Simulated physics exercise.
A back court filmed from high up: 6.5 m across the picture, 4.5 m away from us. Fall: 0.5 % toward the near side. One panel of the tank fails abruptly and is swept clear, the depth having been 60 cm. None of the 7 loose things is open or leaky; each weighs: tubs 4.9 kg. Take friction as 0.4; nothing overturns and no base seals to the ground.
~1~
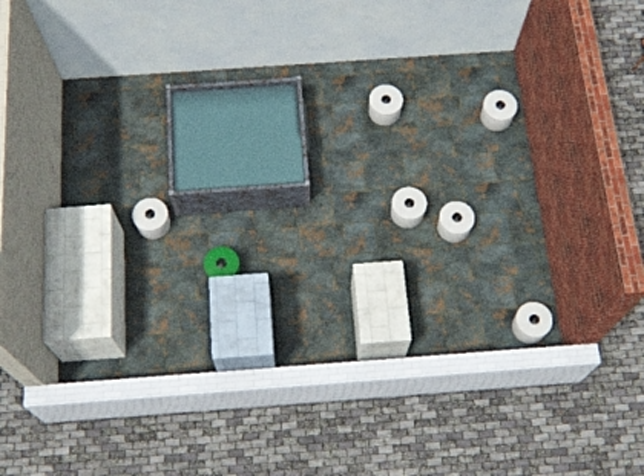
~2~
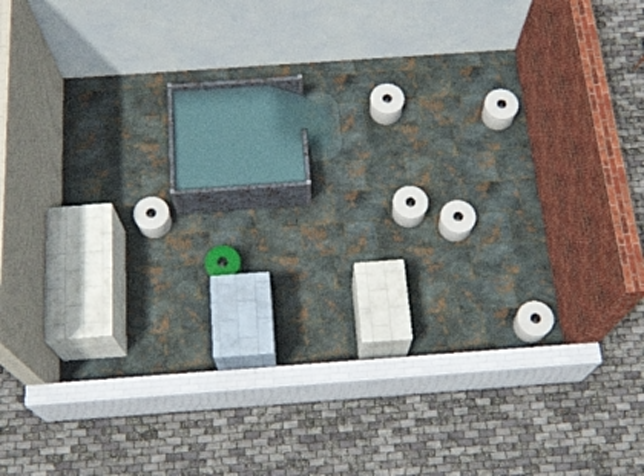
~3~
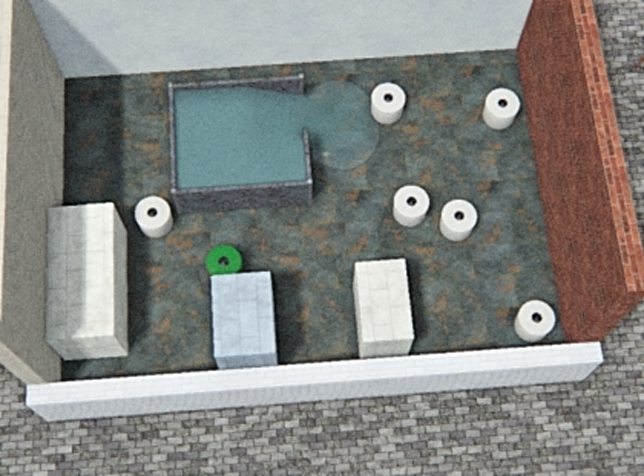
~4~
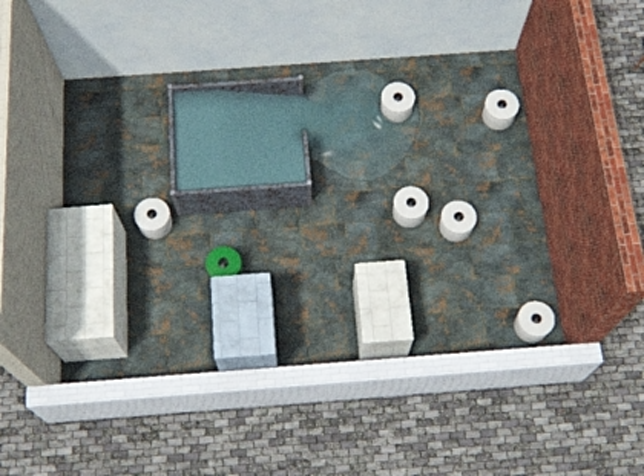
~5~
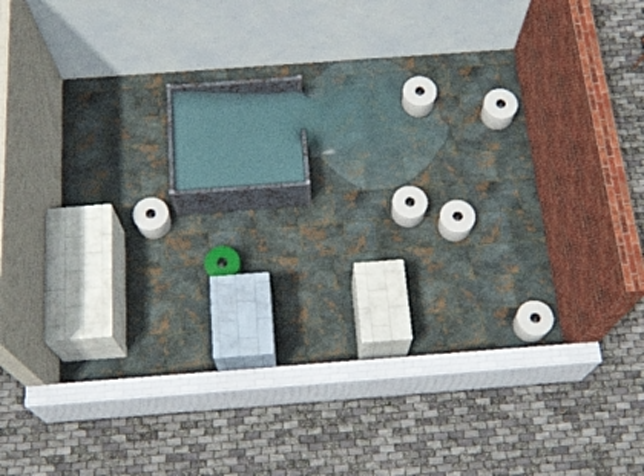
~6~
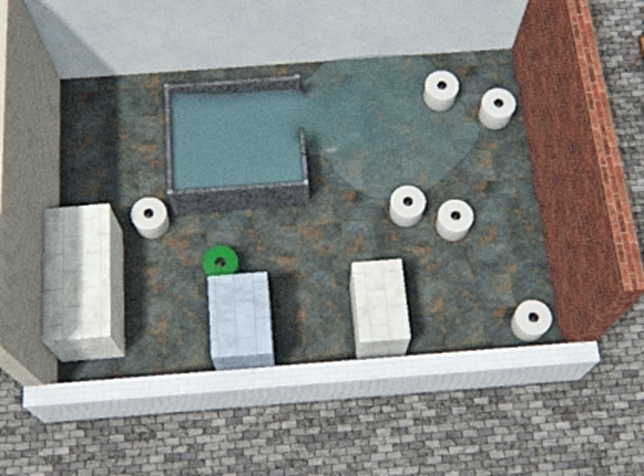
Water spreads from the opened right side of a dark-rimmed tank in a walled court seen from high above, with a red brick wall at right and grey paving outside. Seven small cylinders, six white and one green, stand around the floor, with two whitish blocks and a pale blue one near the low white front wall. After part of the tank's side disappears, a thin rounded sheet widens rightward, shifting the nearest white cylinder right toward another, while the rest stay put and the view barely wavers.
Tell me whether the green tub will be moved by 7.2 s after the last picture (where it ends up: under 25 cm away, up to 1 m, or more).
The green tub hardly moves.
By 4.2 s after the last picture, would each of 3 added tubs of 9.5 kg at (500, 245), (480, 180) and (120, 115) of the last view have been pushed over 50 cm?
Note, same order as listed: Beyond the limit, beyond the limit, inside the limit.
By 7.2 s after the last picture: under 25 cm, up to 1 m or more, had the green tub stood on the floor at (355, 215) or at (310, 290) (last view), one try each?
One after the other: It is taken far off, and then it stays more or less still.
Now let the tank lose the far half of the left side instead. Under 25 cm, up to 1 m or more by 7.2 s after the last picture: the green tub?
Under that change, the green tub covers a big distance.
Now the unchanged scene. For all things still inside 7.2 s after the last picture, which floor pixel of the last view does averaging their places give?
I'd say about (314, 225) in the last view.
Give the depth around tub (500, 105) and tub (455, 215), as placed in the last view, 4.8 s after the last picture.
17 and 13 cm.
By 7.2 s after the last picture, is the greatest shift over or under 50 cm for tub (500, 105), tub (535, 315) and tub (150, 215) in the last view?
Beyond the limit, then beyond the limit, then within the limit.
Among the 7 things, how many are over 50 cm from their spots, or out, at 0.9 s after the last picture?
My count gives 1.
Then, 0.9 s after the last picture the green tub is near (220, 262), 0.0 m from its start, aground; 2 afloat.
Then, 2.8 s after the last picture the green tub is near (220, 262), 0.0 m from its start, aground; 3 afloat.
Then, 4.8 s after the last picture the green tub is near (220, 262), 0.0 m from its start, aground; 4 afloat.
Then, 7.2 s after the last picture the green tub is near (220, 262), 0.0 m from its start, aground; 5 afloat.
